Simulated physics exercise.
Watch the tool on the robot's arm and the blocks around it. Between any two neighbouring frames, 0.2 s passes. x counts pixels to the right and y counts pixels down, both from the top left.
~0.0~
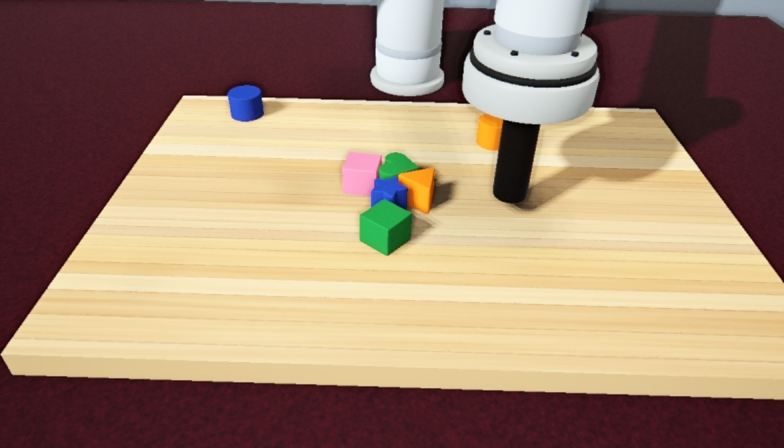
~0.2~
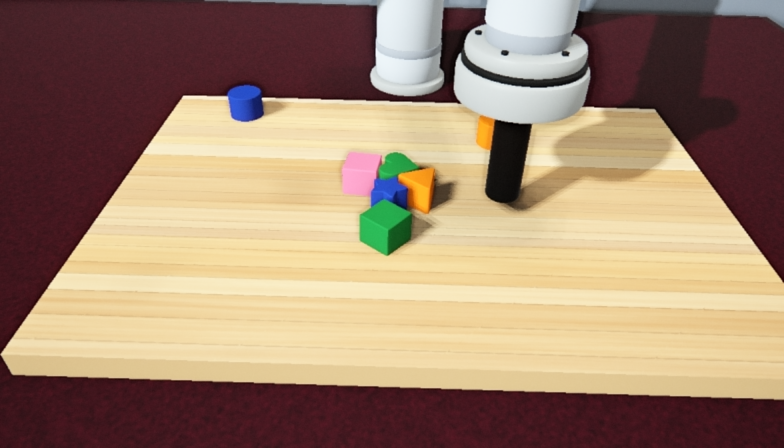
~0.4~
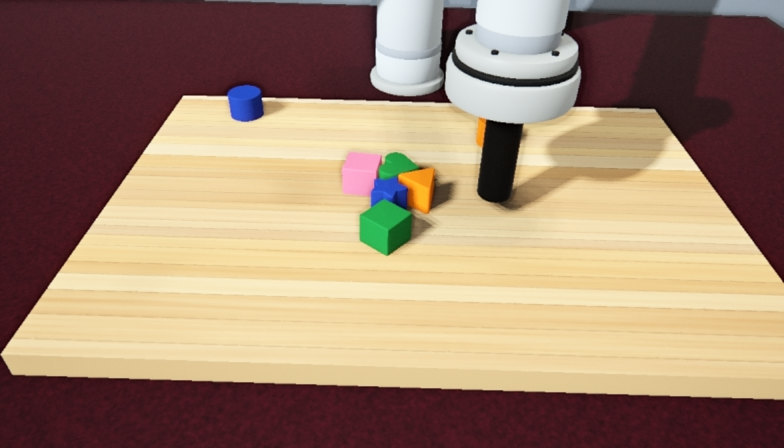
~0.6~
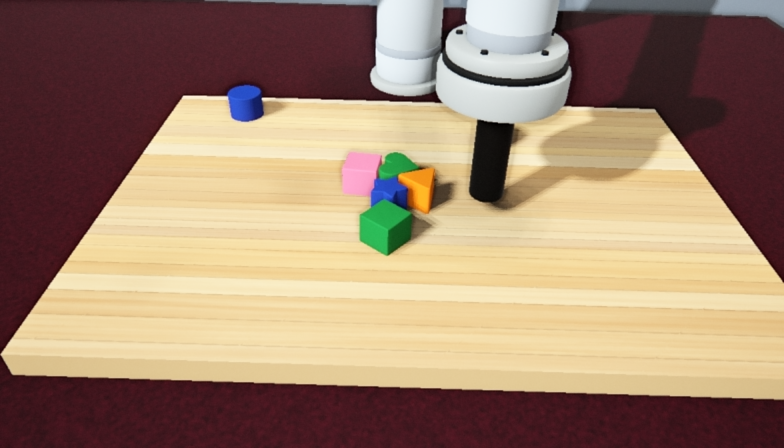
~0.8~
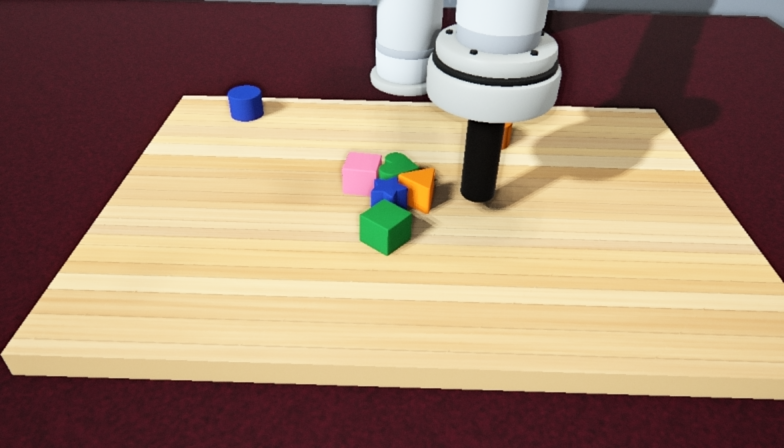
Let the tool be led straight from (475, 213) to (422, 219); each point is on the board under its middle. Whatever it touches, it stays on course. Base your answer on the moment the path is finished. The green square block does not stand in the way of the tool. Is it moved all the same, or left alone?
It holds its position.
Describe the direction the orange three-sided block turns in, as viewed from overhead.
Looking from above, the answer is clockwise.
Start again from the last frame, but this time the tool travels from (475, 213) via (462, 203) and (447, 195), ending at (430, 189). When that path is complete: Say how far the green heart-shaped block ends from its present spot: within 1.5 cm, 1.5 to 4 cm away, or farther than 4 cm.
The distance will be below 1.5 cm.
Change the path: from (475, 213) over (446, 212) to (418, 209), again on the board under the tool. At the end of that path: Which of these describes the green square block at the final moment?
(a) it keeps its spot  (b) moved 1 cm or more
The answer is a.
On the path given first. Halfway along, tool (450, 198); nothing pushed yet.
At the end, tool (424, 200); green square block still; blue star (382, 187), turned 15° clockwise; green heart-shaped block (395, 159); orange three-sided block (407, 178), turned 35° clockwise.
